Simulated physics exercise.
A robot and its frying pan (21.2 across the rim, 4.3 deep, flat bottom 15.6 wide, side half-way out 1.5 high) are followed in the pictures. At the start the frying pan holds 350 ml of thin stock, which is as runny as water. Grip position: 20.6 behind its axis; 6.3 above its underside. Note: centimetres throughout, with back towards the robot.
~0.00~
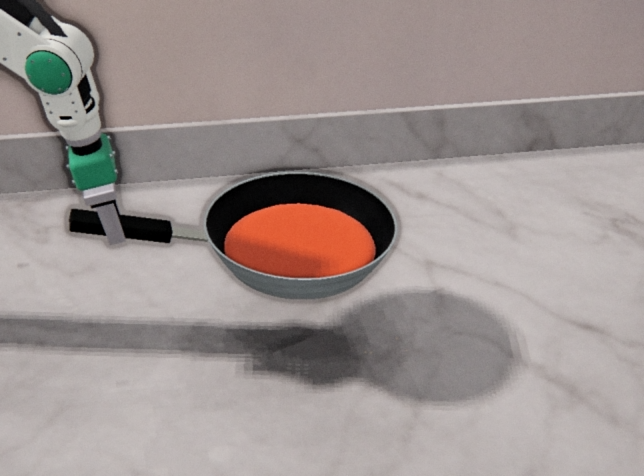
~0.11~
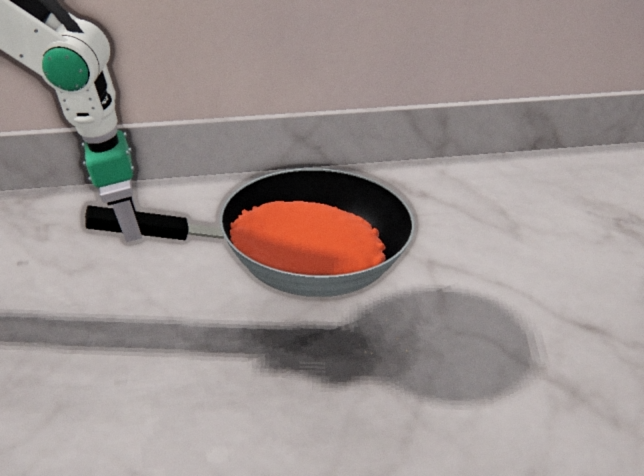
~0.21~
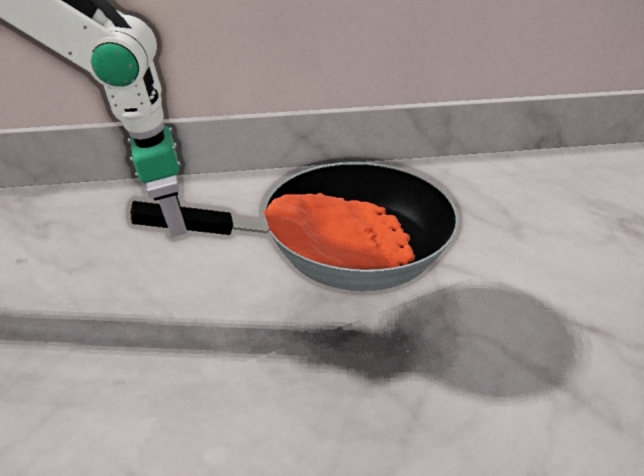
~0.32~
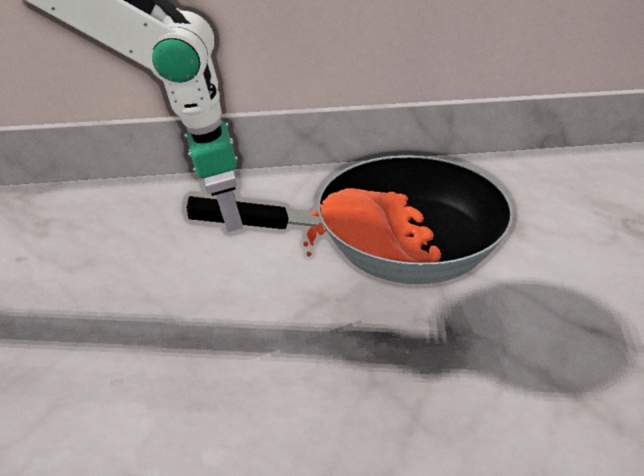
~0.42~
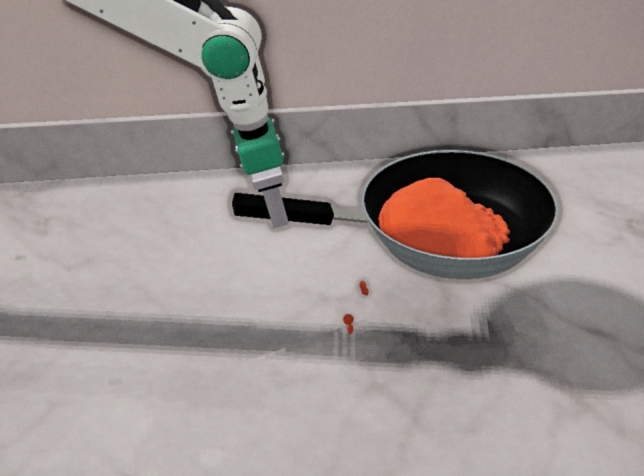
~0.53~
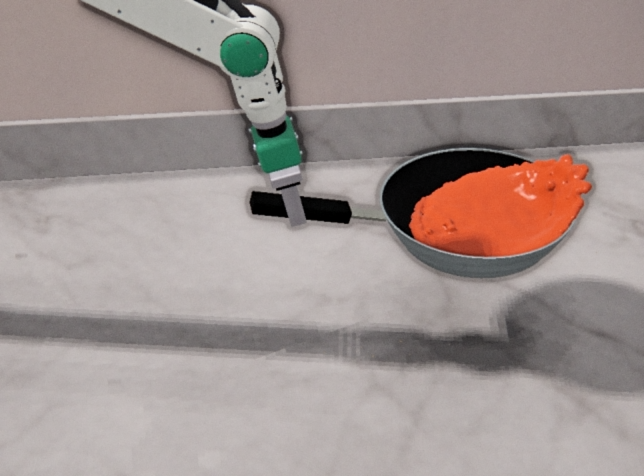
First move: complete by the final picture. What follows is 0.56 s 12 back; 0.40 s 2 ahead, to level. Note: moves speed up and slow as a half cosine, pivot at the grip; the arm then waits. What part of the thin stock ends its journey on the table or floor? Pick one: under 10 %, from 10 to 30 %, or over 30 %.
Over 30 %.
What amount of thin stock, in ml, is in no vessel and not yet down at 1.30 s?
Estimate: About 10 ml.
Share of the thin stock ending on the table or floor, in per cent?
Estimate: Roughly 40 per cent.
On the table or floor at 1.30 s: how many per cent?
That share is roughly 35 percent.
By 0.91 s, tilted 3° backward, liquid up to 18 above the table; 245 ml in the frying pan, 100 ml on the table or floor.
By 1.30 s, tilted 1° backward, liquid up to 20 above the table; 215 ml in the frying pan, 120 ml on the table or floor, 10 ml in the air or running down outside.
By 1.69 s, level, liquid up to 15 above the table; 215 ml in the frying pan, 130 ml on the table or floor.
By 2.49 s, level, liquid up to 15 above the table; 215 ml in the frying pan, 130 ml on the table or floor.
Final state, 215 ml in the frying pan, 130 ml on the table or floor. That is 38 % on the table or floor.
